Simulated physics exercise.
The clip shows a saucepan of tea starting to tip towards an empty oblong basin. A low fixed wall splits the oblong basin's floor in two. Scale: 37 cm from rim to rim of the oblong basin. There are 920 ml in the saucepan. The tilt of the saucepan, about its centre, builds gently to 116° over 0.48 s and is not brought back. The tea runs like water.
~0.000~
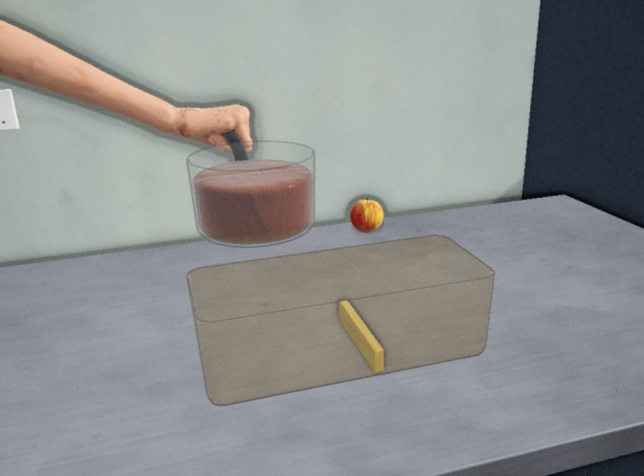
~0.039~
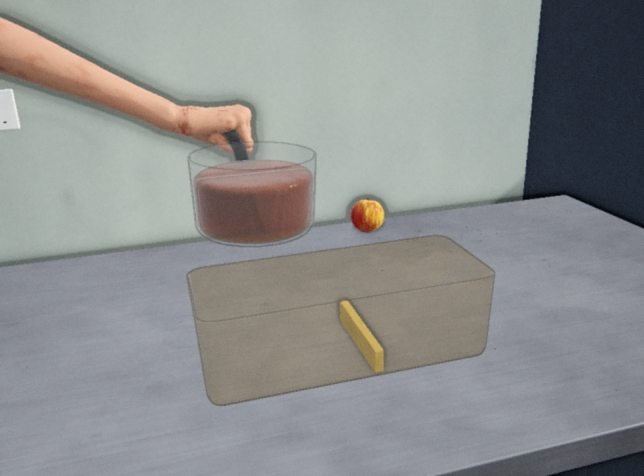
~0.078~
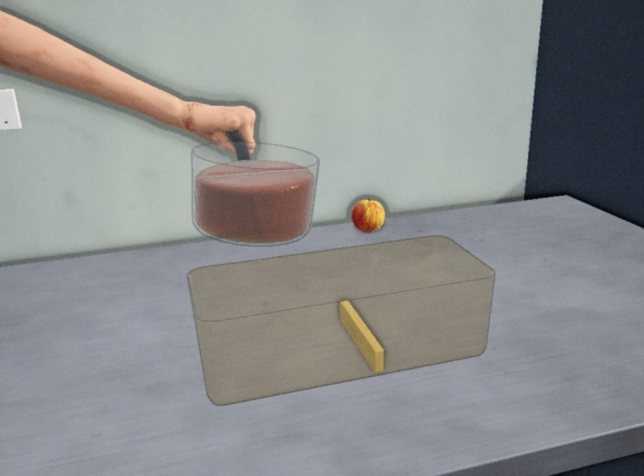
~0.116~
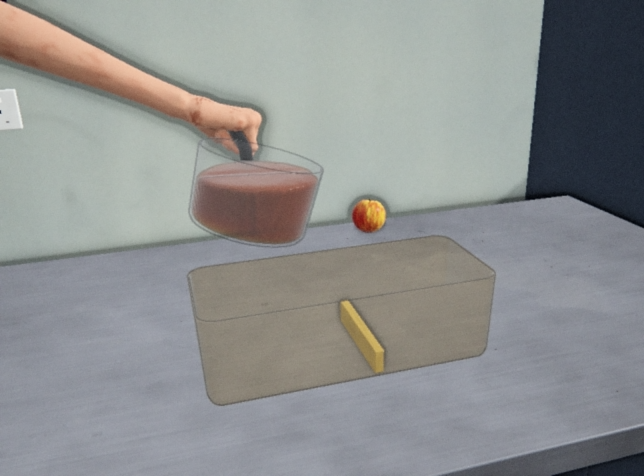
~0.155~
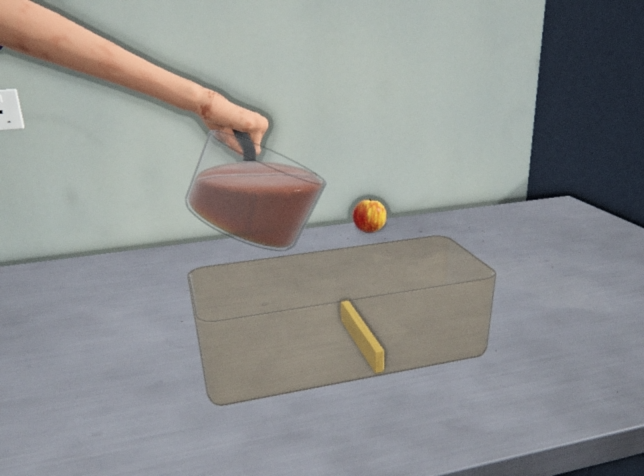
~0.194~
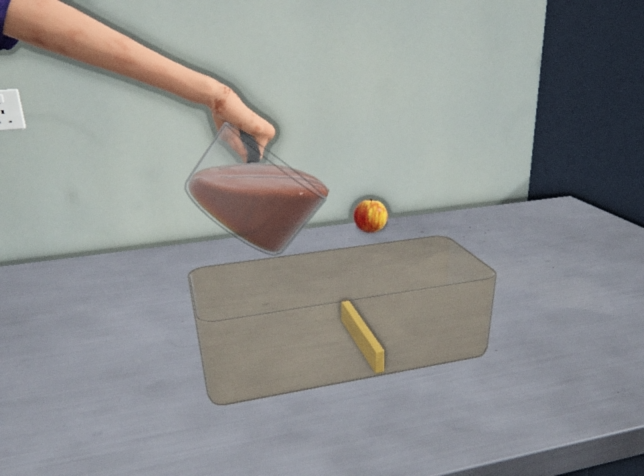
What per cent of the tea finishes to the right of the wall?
Roughly 35 per cent is past the wall.
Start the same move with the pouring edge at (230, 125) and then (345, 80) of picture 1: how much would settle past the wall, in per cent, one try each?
In turn about 25 and 60 per cent.
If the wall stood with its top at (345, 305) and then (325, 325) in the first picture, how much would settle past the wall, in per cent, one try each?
First 35, then 70 per cent.
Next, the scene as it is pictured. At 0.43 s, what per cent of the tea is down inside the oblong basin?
Near 44 in a hundred.
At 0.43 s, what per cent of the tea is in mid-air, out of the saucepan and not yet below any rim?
Some 32 per cent.
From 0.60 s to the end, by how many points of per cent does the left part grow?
Some 0 per cent.
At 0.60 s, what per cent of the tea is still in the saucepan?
About 3 per cent.
By 0.43 s the tilt is 113° and 23 per cent is still to pour, 28 is left of the wall and 17 right of it.
By 0.60 s the tilt is 116° and 3 per cent is still to pour, 62 is left of the wall and 30 right of it.
By 0.78 s the tilt is 116° and 0 per cent is still to pour, 60 is left of the wall and 33 right of it.
By 0.98 s the tilt is 116° and 0 per cent is still to pour, 62 is left of the wall and 35 right of it.
At rest 62 per cent lies left of the wall, 35 right of it and 4 outside.
